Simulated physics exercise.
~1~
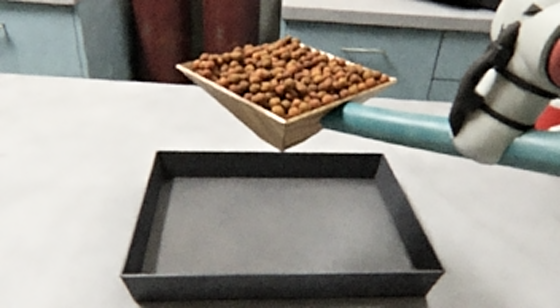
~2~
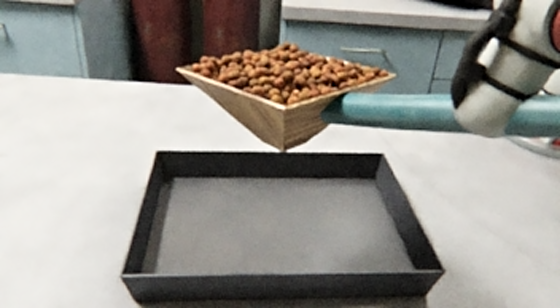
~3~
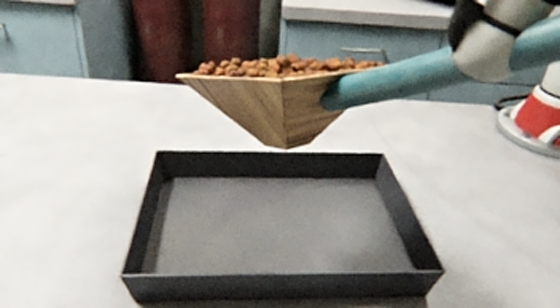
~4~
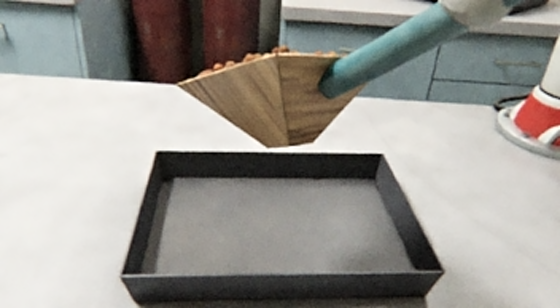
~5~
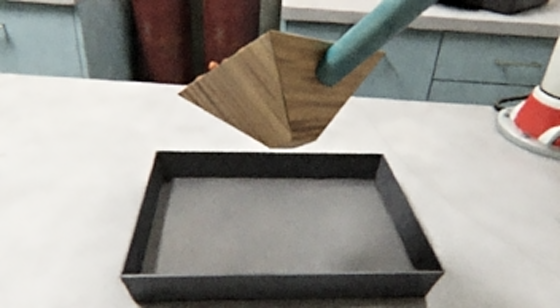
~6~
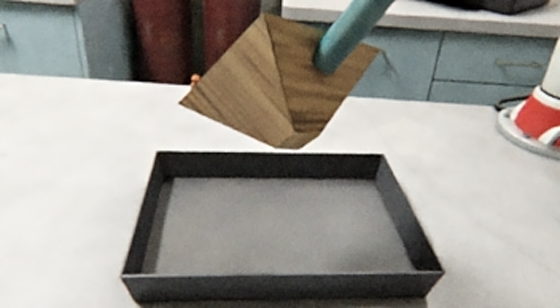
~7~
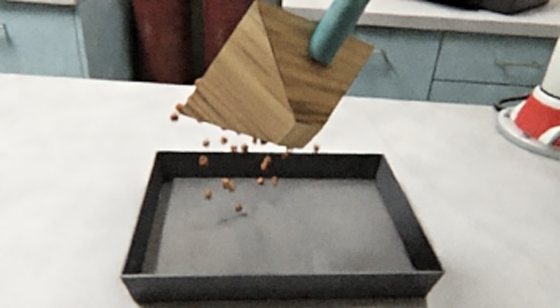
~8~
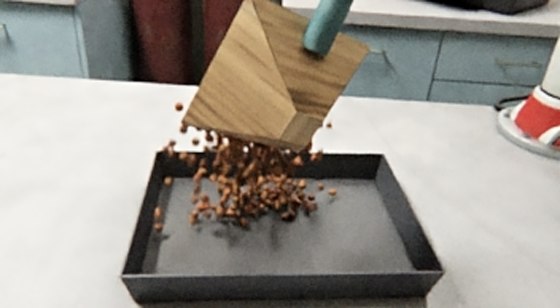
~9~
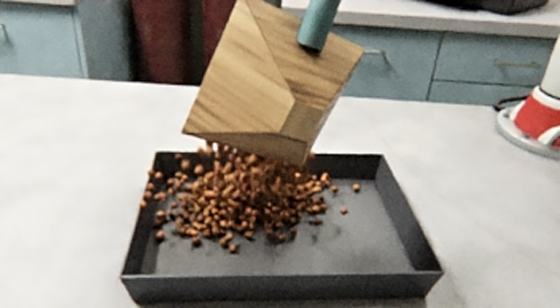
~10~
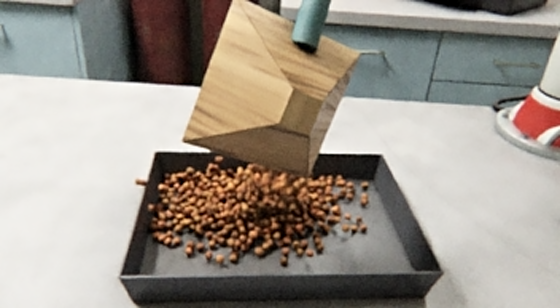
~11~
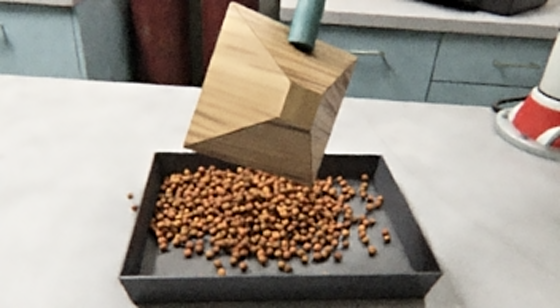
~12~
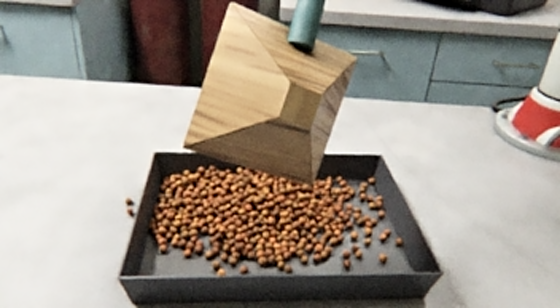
A wooden scoop tips steadily and pours all its brown balls into the black tray.
